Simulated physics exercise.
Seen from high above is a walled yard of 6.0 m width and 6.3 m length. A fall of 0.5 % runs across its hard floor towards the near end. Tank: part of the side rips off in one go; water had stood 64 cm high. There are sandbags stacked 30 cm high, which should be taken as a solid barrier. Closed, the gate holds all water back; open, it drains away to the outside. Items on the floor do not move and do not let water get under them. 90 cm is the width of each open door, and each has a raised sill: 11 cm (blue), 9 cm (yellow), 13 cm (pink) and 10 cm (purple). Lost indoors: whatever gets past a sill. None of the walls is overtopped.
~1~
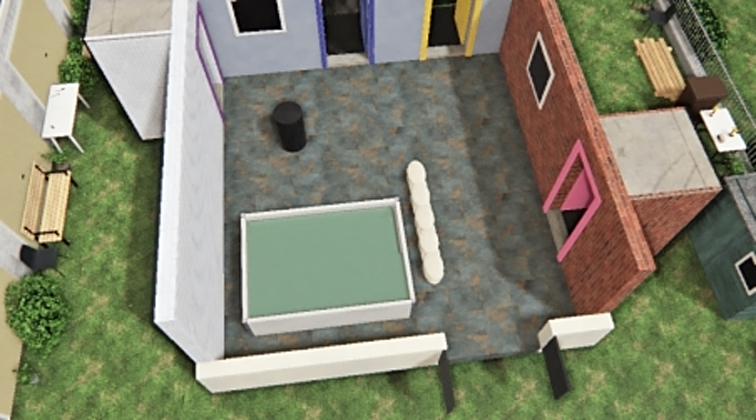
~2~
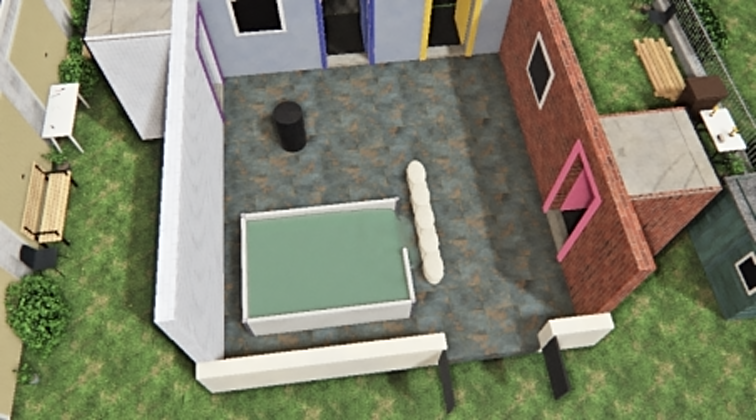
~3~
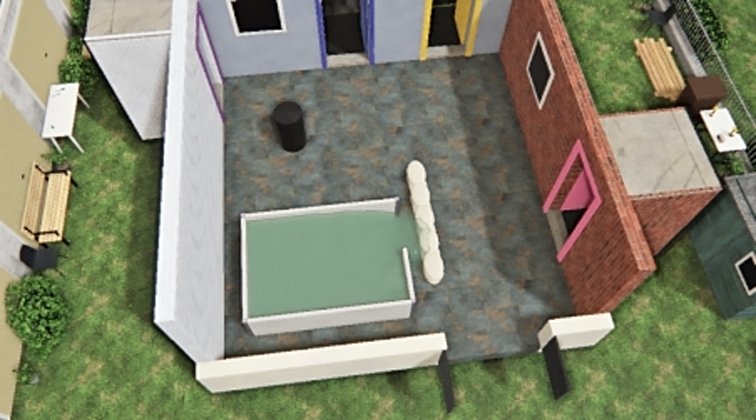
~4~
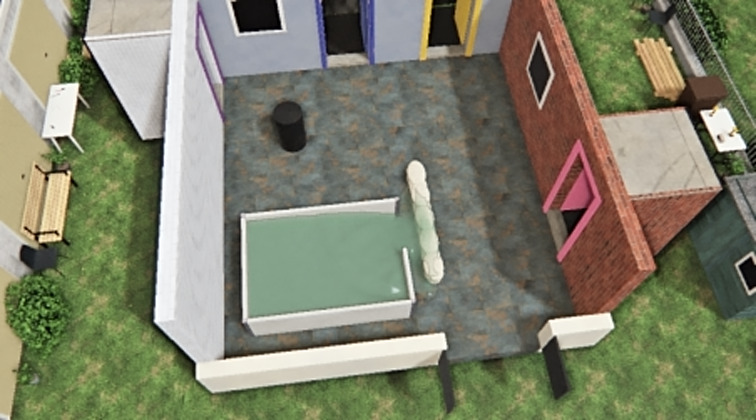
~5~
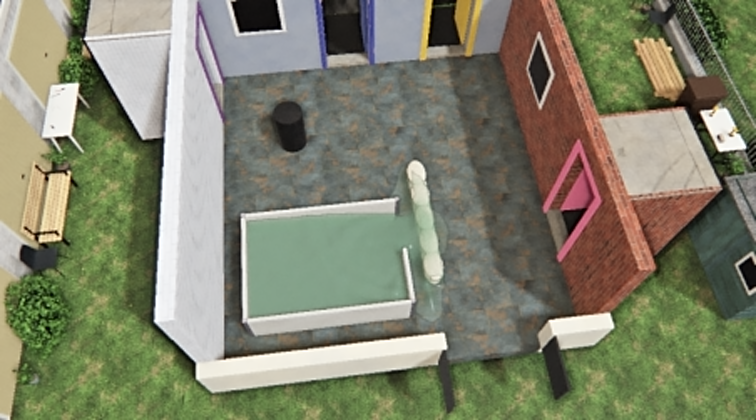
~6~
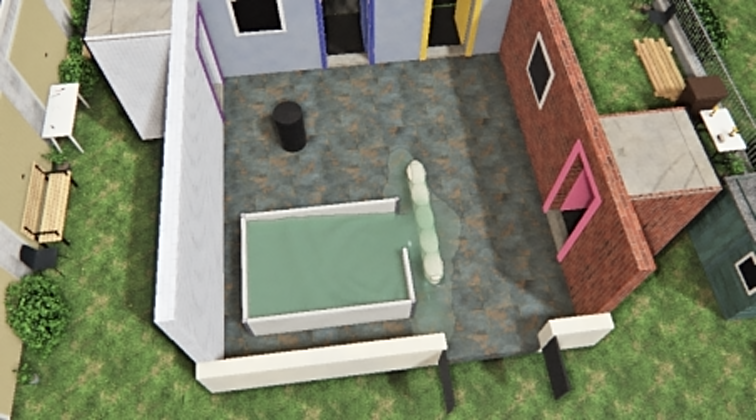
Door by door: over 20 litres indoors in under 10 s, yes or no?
Blue door: No, yellow door: No, pink door: No, purple door: No.
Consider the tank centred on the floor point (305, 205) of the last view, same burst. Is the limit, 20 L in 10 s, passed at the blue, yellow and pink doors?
Blue stays inside, yellow goes beyond, pink stays inside, judged against that limit.
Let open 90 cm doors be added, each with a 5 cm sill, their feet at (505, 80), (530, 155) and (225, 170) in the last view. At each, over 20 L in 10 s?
Door 1: Lower; door 2: Lower; door 3: Lower.
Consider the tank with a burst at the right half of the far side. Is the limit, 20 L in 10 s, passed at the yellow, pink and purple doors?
Outcomes - yellow: Exceeded, pink: Not exceeded, purple: Exceeded.
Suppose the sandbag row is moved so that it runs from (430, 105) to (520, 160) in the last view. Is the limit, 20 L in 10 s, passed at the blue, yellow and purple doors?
So blue comes out low enough, yellow comes out low enough and purple comes out low enough.
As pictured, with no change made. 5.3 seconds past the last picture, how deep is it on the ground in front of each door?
Depths: Blue door 9 cm, yellow door 6 cm, pink door 2 cm, purple door 10 cm.
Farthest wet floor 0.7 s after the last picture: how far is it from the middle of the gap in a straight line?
Around 3.4 metres.
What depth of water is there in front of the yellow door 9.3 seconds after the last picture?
About 3.0 cm.
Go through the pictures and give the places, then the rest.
The tank at (325, 259) is whole and still, 64 cm deep, in the first picture.
Water pours out at (398, 237) and has run 0.5 m, to (413, 266); typically 9 cm deep outside, 64 cm at the tank's back, in the second picture.
The front is at (424, 274), 0.8 m from the gap at (398, 238); 0.5 m2 of floor is under water; 64 cm left at the back of the tank, in the third picture.
The front is at (409, 188), 1.2 m from the gap at (398, 238); 1.0 m2 of floor is under water; 64 cm left at the back of the tank, in the fourth picture.
Water pours out at (398, 238) and has run 1.6 m, to (406, 170); typically 8 cm deep outside, 64 cm at the tank's back, in the fifth picture.
Water pours out at (398, 237) and has run 2.0 m, to (403, 152); typically 6 cm deep outside, 64 cm at the tank's back, in the sixth picture.
Then, 0.7 s after the last picture water covers 30 % of the floor and is deepest (52 cm) near (412, 241); blue door not reached, yellow door not reached, pink door not reached, purple door not reached.
Then, 1.5 s after the last picture water covers 60 % of the floor and is deepest (47 cm) near (412, 241); blue door 16 cm at the sill, 0 L in, yellow door not reached, pink door 11 cm at the sill, 0 L in, purple door not reached.
Then, 2.8 s after the last picture water covers 60 % of the floor and is deepest (34 cm) near (412, 241); blue door 13 cm at the sill, 8 L in, yellow door 3 cm at the sill, 0 L in, pink door 7 cm at the sill, 0 L in, purple door 7 cm at the sill, 0 L in.
Then, 5.3 s after the last picture water covers 85 % of the floor and is deepest (27 cm) near (412, 241); blue door 9 cm at the sill, 11 L in, yellow door 6 cm at the sill, 0 L in, pink door 2 cm at the sill, 0 L in, purple door 10 cm at the sill, 8 L in.
Then, 9.3 s after the last picture water covers 95 % of the floor and is deepest (19 cm) near (412, 241); blue door 11 cm at the sill, 11 L in, yellow door 3 cm at the sill, 0 L in, pink door 2 cm at the sill, 0 L in, purple door 6 cm at the sill, 8 L in.
